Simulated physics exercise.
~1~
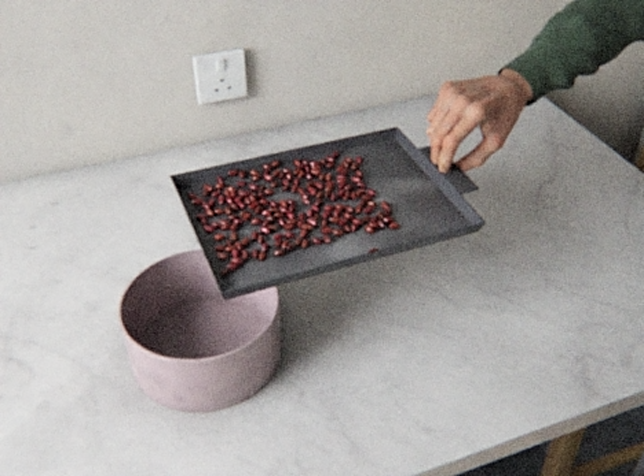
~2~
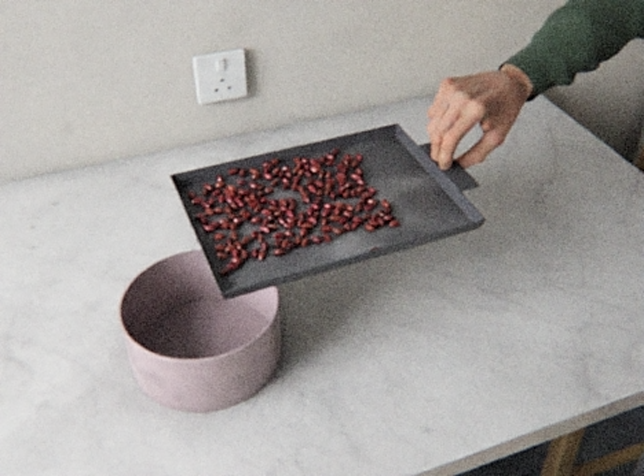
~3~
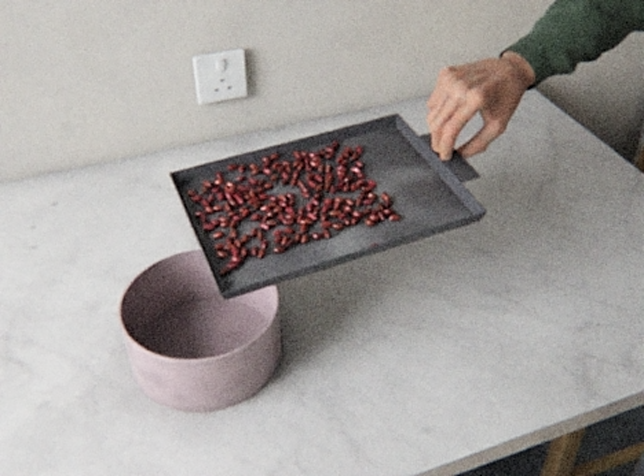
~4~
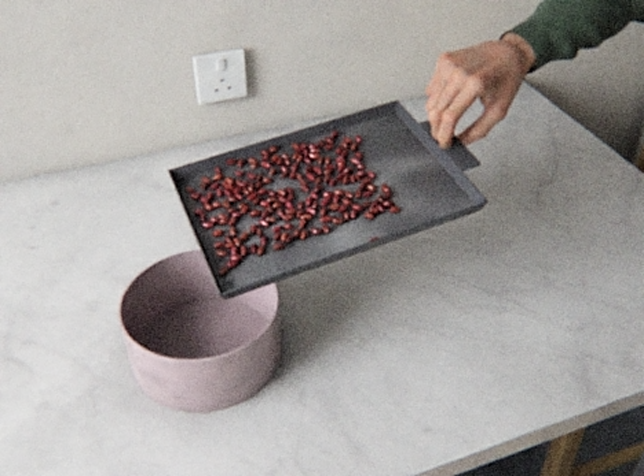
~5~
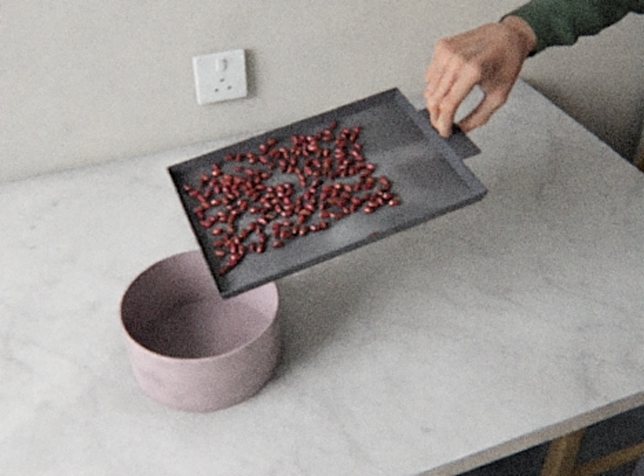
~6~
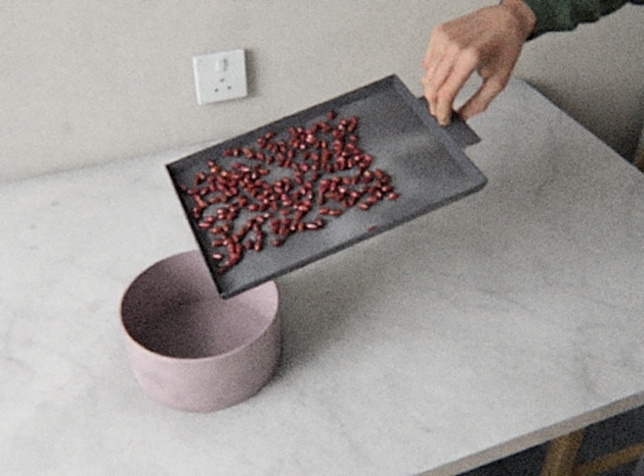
Dark tray of red kidney beans slowly tilting as a hand raises its handle end above a pink pot on marble.
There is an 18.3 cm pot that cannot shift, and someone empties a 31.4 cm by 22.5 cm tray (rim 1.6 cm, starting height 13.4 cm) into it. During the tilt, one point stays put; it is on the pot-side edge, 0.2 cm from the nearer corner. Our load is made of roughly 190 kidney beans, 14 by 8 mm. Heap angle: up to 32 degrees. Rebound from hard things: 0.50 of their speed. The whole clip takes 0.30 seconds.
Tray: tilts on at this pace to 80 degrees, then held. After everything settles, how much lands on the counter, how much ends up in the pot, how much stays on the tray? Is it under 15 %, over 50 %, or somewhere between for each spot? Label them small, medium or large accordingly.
Counter - small, pot - large, tray - small.
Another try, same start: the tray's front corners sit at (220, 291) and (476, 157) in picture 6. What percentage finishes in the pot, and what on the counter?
Pot 70 % / counter 30 %.
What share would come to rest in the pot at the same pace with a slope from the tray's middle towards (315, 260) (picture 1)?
The share would be about 25 percent.
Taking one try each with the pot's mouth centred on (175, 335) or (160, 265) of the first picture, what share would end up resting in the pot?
90 and 25 %.
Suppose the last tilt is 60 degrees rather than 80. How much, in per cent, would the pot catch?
I'd expect some 45 per cent in the pot.
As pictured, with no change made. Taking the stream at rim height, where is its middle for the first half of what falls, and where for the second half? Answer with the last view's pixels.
I'd mark about (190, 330) for the first half, then (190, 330) for the second.
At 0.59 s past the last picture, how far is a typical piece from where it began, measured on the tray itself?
About 10 cm.
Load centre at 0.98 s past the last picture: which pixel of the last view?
Load centre: About (193, 260) px.
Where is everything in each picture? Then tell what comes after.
Tray tilt 0 degrees, front corners at (224, 289) and (479, 221); middle of the pieces at (291, 202); pot at (200, 300), in the first picture.
Tray tilt 1 degrees, front corners at (224, 289) and (480, 218); middle of the pieces at (290, 201), in the second picture.
Tray tilt 3 degrees, front corners at (224, 289) and (481, 210), lowest corner left front; middle of the pieces at (290, 196), in the third picture.
Tray tilt 7 degrees, front corners at (223, 290) and (481, 200), lowest corner left front; middle of the pieces at (289, 190), in the fourth picture.
Tray tilt 10 degrees, front corners at (222, 290) and (482, 190), lowest corner left front; middle of the pieces at (287, 186), in the fifth picture.
Tray tilt 13 degrees, front corners at (222, 291) and (481, 180), lowest corner left front; middle of the pieces at (286, 180); pot at (200, 300), in the sixth picture.
Then, 0.59 s after the last picture, tilt 45 degrees; the tray holds 100 %, the pot 0 %.
Then, 0.98 s after the last picture, tilt 66 degrees; the tray holds 70 %, the pot 20 %.
Then, 1.45 s after the last picture, tilt 80 degrees; the tray holds 5 %, the pot 80 %.
In the end, counter 5 %, pot 95 %, tray 0 %.
